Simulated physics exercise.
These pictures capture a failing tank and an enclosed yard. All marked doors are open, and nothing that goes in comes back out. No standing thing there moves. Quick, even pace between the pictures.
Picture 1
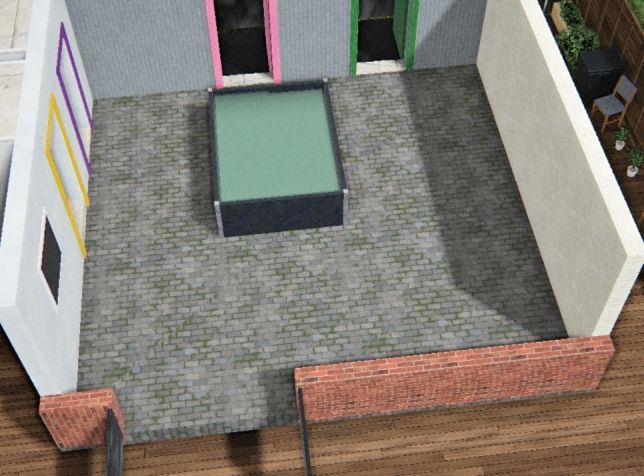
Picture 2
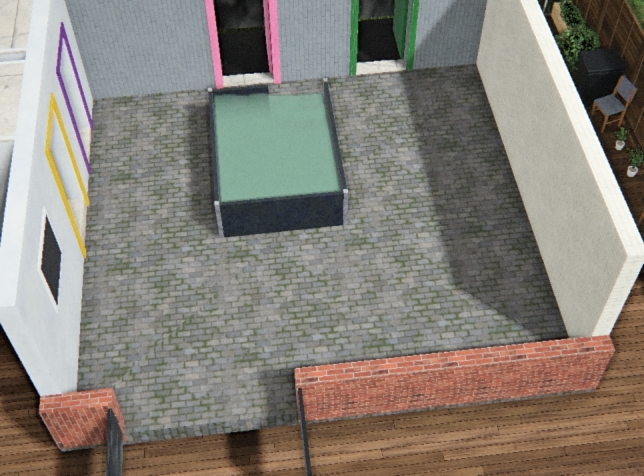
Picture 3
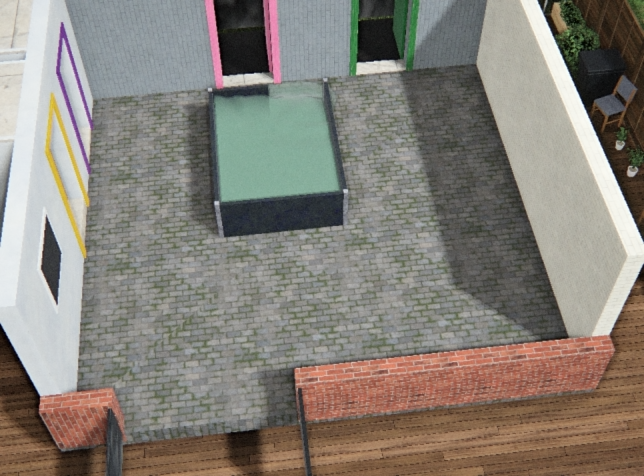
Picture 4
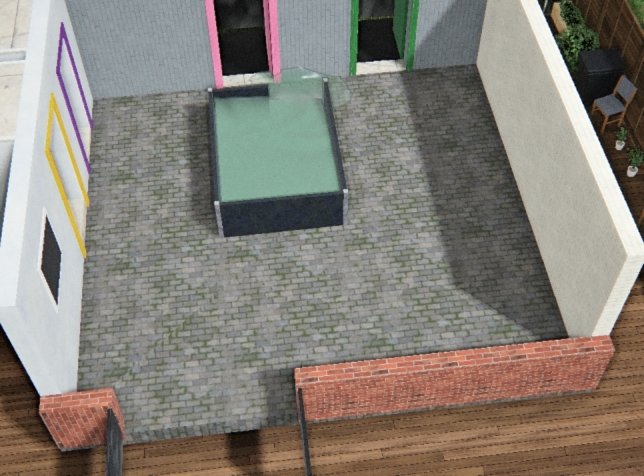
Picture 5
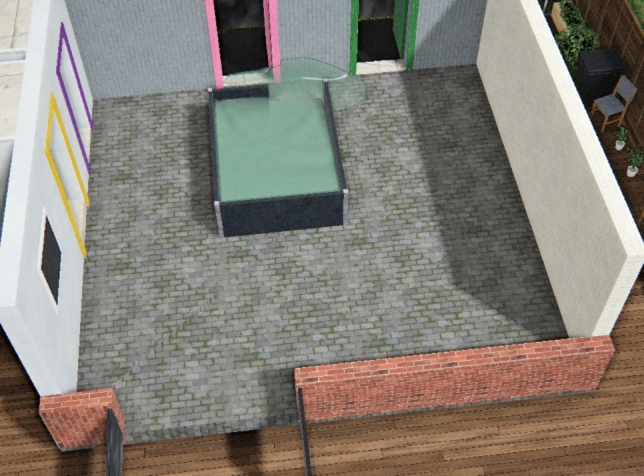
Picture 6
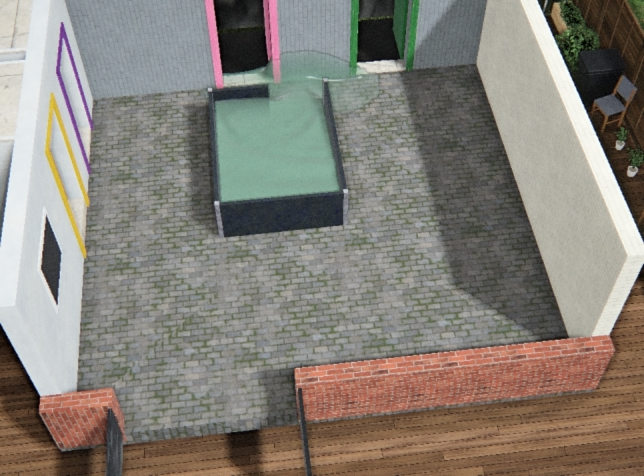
The footage shows a dark-sided tank of green water in a walled, paved yard; a gap appears on its far side, and water pours out, spreading along the back wall past the pink-framed opening toward the green-framed one.
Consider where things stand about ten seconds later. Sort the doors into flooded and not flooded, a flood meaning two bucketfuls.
Sorted: Purple door - flooded; yellow door - not flooded; green door - flooded; pink door - flooded.
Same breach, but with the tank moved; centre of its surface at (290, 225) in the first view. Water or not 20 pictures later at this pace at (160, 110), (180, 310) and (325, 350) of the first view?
Going through them in turn: Waterlogged, still bare and still bare.
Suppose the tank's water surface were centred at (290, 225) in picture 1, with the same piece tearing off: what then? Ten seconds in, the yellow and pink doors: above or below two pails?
I'd say the yellow one remains below while the pink one tops the threshold.
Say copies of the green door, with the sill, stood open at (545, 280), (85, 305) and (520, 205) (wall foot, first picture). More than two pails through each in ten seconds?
Stays below the line; stays below the line; stays below the line.
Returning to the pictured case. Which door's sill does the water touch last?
That is the yellow door.
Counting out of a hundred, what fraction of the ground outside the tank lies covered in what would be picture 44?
Roughly 80 per cent.
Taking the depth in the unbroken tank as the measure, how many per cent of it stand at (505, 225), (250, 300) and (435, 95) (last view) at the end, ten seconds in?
Going place by place: 4 %, 8 % and 8 %.
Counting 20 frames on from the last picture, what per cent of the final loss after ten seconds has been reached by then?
Around 45 % of the total, roughly.
A moment on, water covers 10 % of the floor; the purple door not reached, the yellow door not reached, the green door under two buckets in, the pink door over two buckets in.
Next, water covers 25 % of the floor; the purple door wet at the sill, nothing in, the yellow door not reached, the green door under two buckets in, the pink door far over two buckets in.
Then, water covers 35 % of the floor; the purple door under two buckets in, the yellow door wet at the sill, nothing in, the green door over two buckets in, the pink door far over two buckets in.
Later, water covers 80 % of the floor; the purple door over two buckets in, the yellow door wet at the sill, nothing in, the green door over two buckets in, the pink door far over two buckets in.
In the end, water covers 90 % of the floor; the purple door over two buckets in, the yellow door wet at the sill, nothing in, the green door over two buckets in, the pink door far over two buckets in.
